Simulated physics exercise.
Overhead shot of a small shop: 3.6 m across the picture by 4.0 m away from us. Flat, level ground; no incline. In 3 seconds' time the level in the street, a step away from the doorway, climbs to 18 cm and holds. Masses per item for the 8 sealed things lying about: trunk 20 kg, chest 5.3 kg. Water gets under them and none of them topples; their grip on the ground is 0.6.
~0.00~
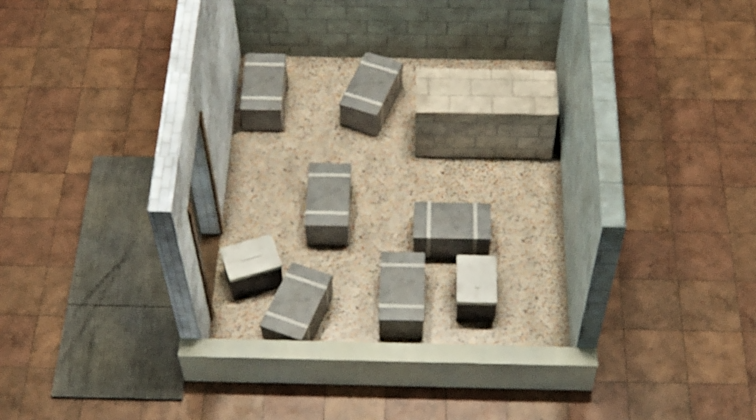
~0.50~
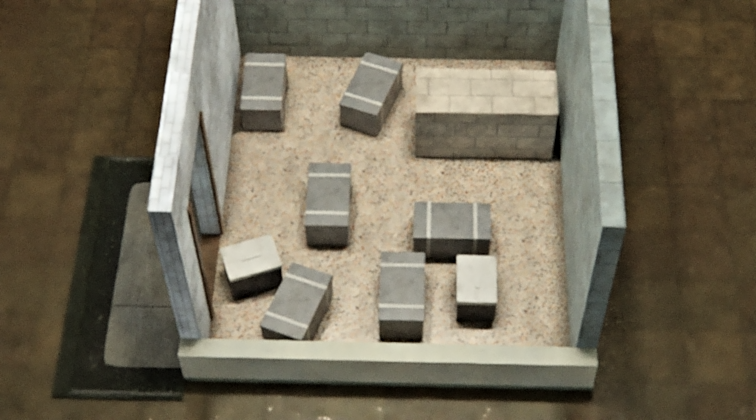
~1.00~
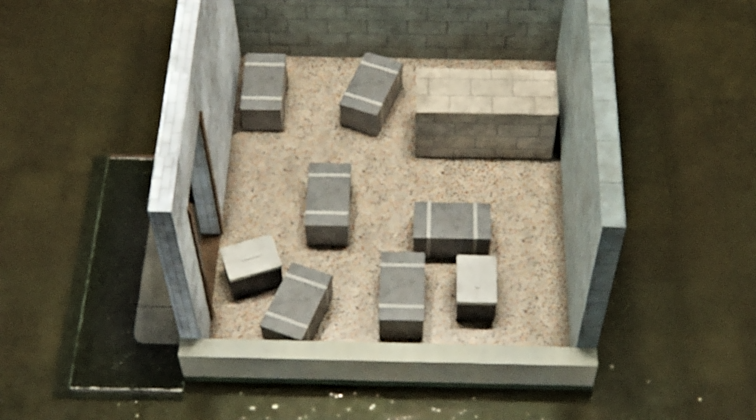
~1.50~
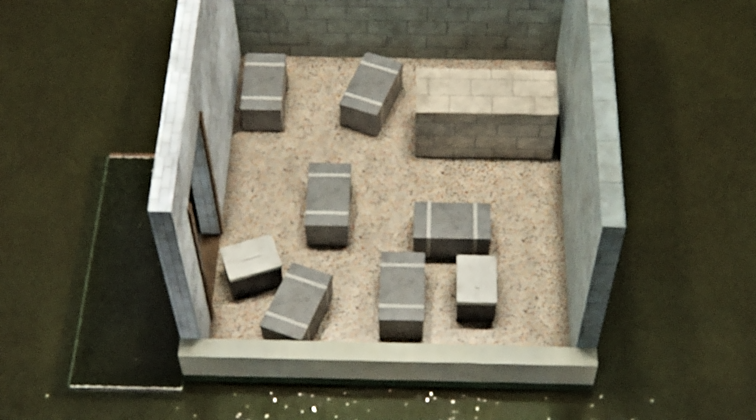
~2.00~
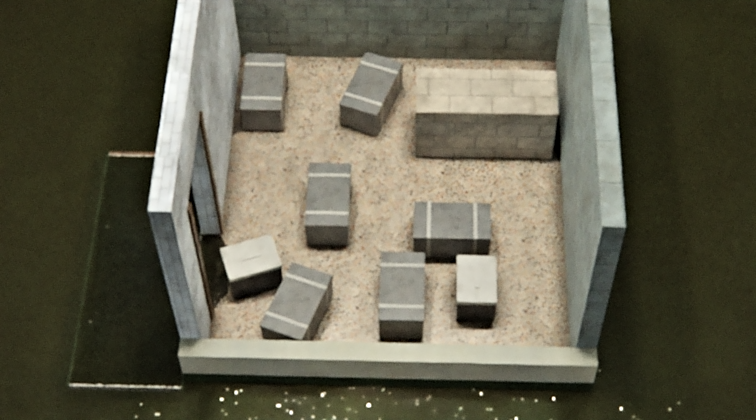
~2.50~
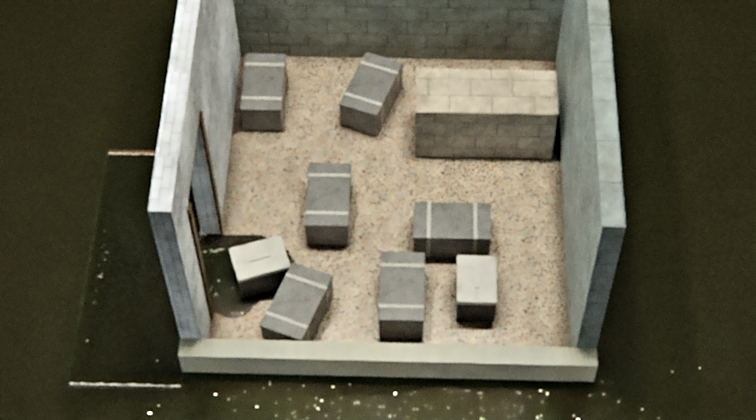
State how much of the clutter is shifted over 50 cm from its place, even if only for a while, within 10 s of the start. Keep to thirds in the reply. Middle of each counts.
My answer: Two thirds or more.
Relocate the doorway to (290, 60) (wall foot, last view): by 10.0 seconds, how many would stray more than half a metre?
That gives 6 of them.
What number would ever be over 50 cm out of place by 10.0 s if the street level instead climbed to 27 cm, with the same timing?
7.
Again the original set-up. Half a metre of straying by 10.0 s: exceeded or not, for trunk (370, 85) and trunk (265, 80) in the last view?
First within it, then within it.
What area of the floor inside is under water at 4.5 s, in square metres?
Around 5.5 m2 of it.
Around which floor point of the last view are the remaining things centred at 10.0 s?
Somewhere near (433, 206).
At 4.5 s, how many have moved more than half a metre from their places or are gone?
The count is 1.
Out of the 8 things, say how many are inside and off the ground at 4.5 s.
Total: 1.
After 3.5 s 0 of 8 are over 50 cm from their spots; 1 afloat.
After 4.5 s 1 of 8 are over 50 cm from their spots; 1 afloat.
After 7.0 s 5 of 8 are over 50 cm from their spots; 4 afloat.
After 10.0 s 6 of 8 are over 50 cm from their spots, and 6 have been at some point; 5 afloat.
